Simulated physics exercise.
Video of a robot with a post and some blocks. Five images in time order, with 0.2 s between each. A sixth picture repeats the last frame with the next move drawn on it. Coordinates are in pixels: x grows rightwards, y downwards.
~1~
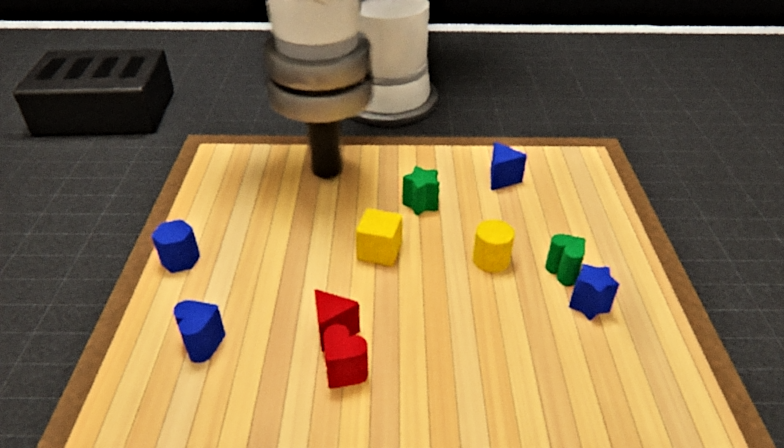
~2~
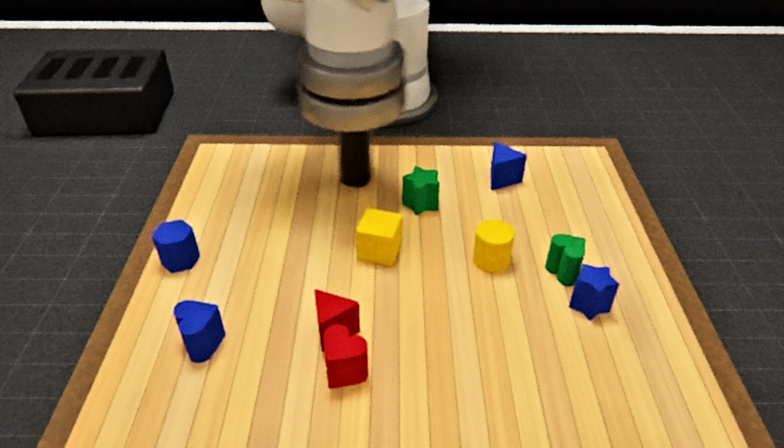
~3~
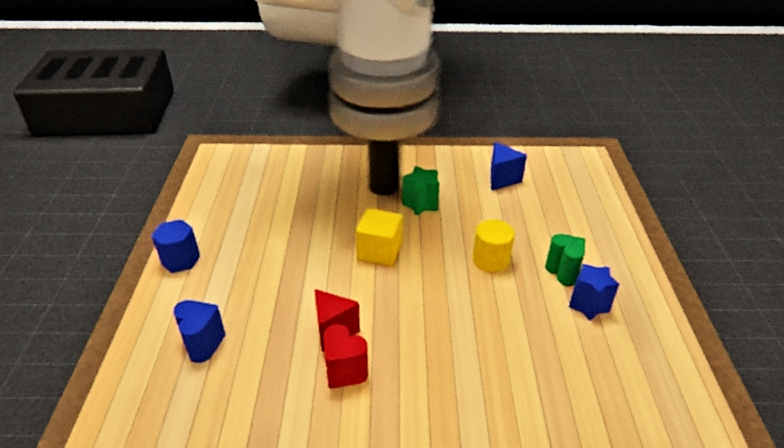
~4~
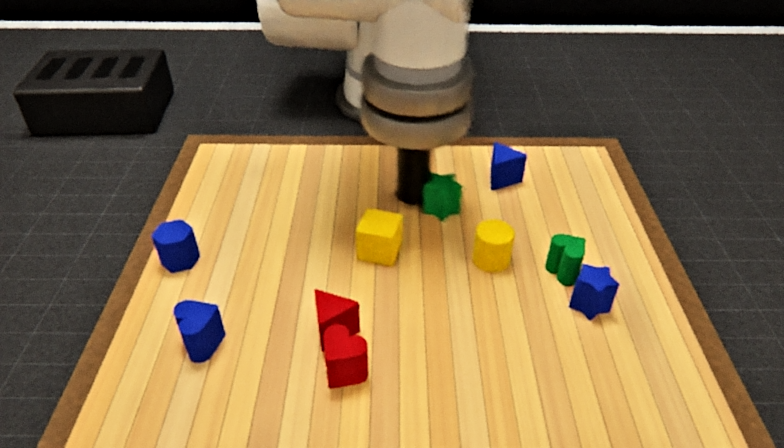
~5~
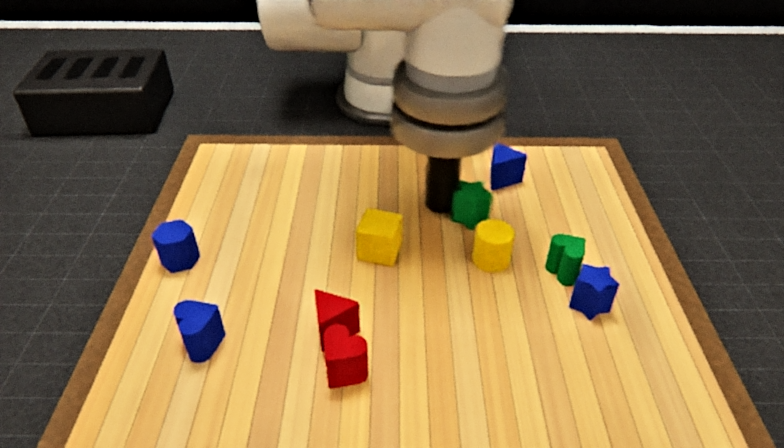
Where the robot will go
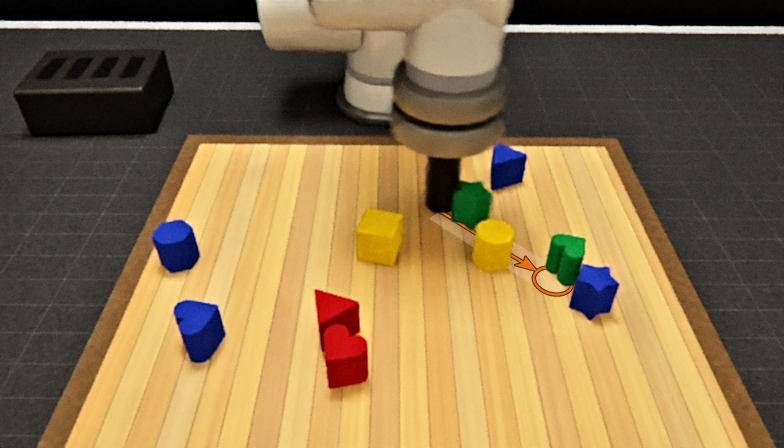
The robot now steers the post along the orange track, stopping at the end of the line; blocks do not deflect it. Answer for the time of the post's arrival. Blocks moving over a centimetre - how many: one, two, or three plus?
Blocks moved: Three or more.
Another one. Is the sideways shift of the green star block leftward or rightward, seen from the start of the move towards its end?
Moves left.
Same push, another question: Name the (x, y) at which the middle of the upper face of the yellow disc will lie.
Its top middle: (520, 261).
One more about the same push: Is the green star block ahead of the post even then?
Answer: No.
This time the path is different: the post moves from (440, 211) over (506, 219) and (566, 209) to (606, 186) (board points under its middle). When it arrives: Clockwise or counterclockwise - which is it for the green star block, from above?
Short answer: Clockwise.
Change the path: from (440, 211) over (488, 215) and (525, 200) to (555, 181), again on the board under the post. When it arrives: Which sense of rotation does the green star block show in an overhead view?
It spins clockwise.
The line goes in a line from (440, 211) to (553, 281).
On the path given first. One third of the way, post at (476, 224); green star block at (510, 201), turned 30° anticlockwise.
Two thirds of the way, post at (515, 248); green star block at (523, 204), turned 75° anticlockwise; yellow disc at (513, 253).
At the end, post at (555, 272); green star block at (523, 204), turned 75° anticlockwise; yellow disc at (520, 261); green heart-shaped block at (600, 253), turned 30° anticlockwise; blue star block unmoved.
